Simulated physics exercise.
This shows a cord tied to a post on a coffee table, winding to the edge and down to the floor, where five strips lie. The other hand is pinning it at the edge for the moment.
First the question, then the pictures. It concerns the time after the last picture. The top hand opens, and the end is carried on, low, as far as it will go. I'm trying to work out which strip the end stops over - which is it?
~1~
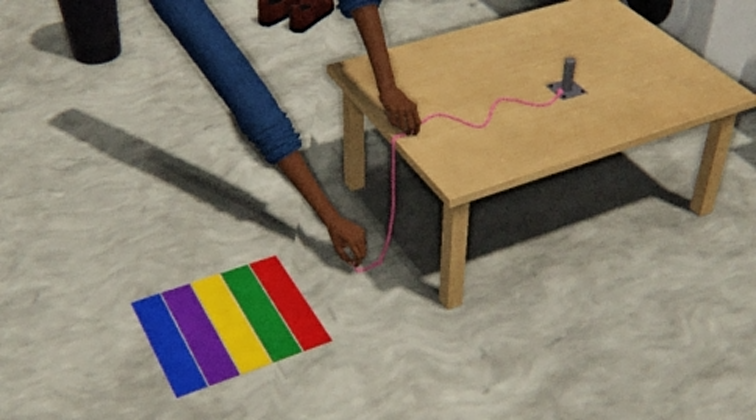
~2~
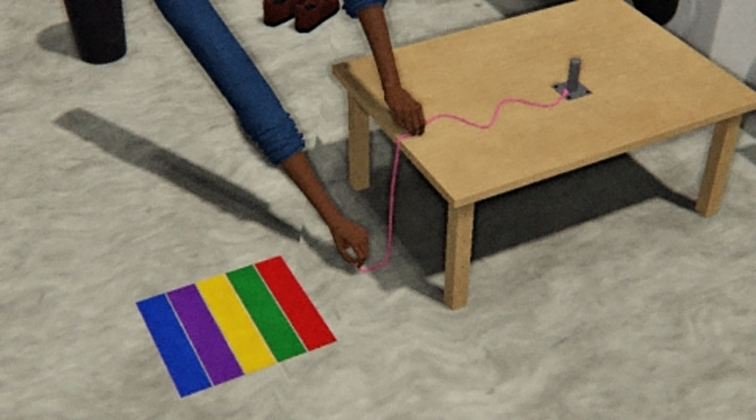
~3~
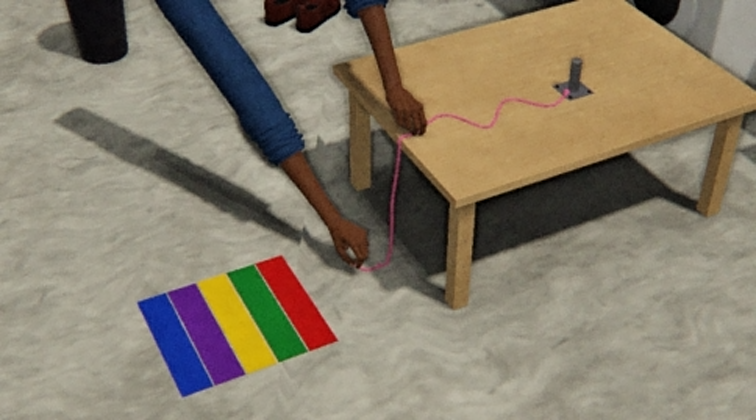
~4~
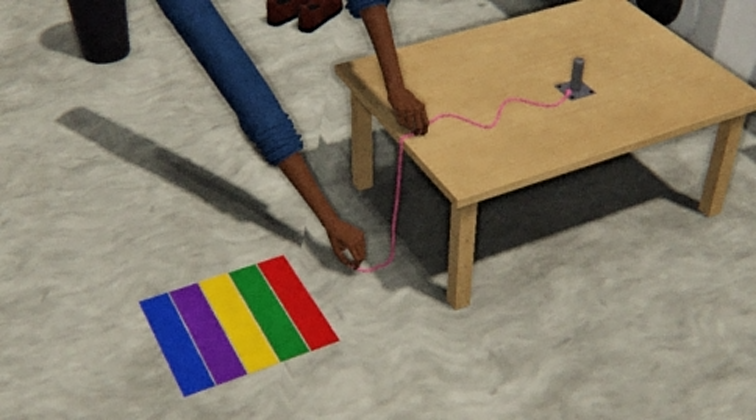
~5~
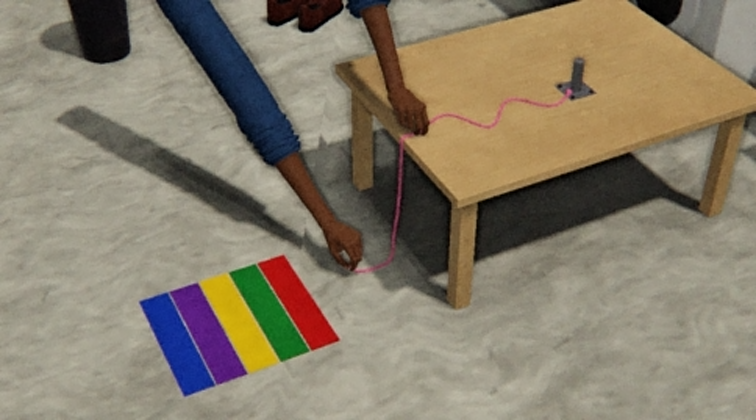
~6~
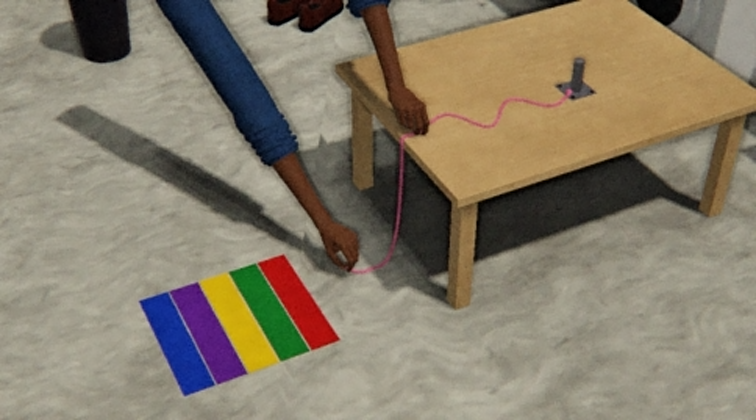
It stops over the purple one.
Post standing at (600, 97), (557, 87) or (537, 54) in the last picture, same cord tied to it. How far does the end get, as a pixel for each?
Results per try: (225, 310); (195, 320); (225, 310).
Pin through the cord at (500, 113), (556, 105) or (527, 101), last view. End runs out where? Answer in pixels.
Roughly (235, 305), (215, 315) and (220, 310).
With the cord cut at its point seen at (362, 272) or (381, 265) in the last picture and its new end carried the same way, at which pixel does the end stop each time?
(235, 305) and (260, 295).
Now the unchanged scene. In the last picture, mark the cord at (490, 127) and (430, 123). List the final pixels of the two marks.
First one: (454, 124); second one: (392, 151).
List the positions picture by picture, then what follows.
End (354, 264); red (308, 329); green (278, 340); yellow (247, 351); purple (216, 363); blue (183, 374), in the first frame.
End (356, 265); cord through (550, 106) (497, 112) (455, 117) (402, 138) (392, 197) (388, 250), in the second frame.
End (355, 265), in the third frame.
End (353, 266); cord through (553, 106) (500, 112) (458, 117) (406, 137) (397, 196) (393, 250), in the fourth frame.
End (350, 267), in the fifth frame.
End (346, 268); cord through (553, 106) (500, 112) (458, 117) (406, 137) (400, 195) (392, 249), in the sixth frame.
A little later, end near (261, 297); over green.
Next, end near (227, 308); over yellow.
When it is tight, end near (207, 315); over purple. It gets as far as the purple strip.
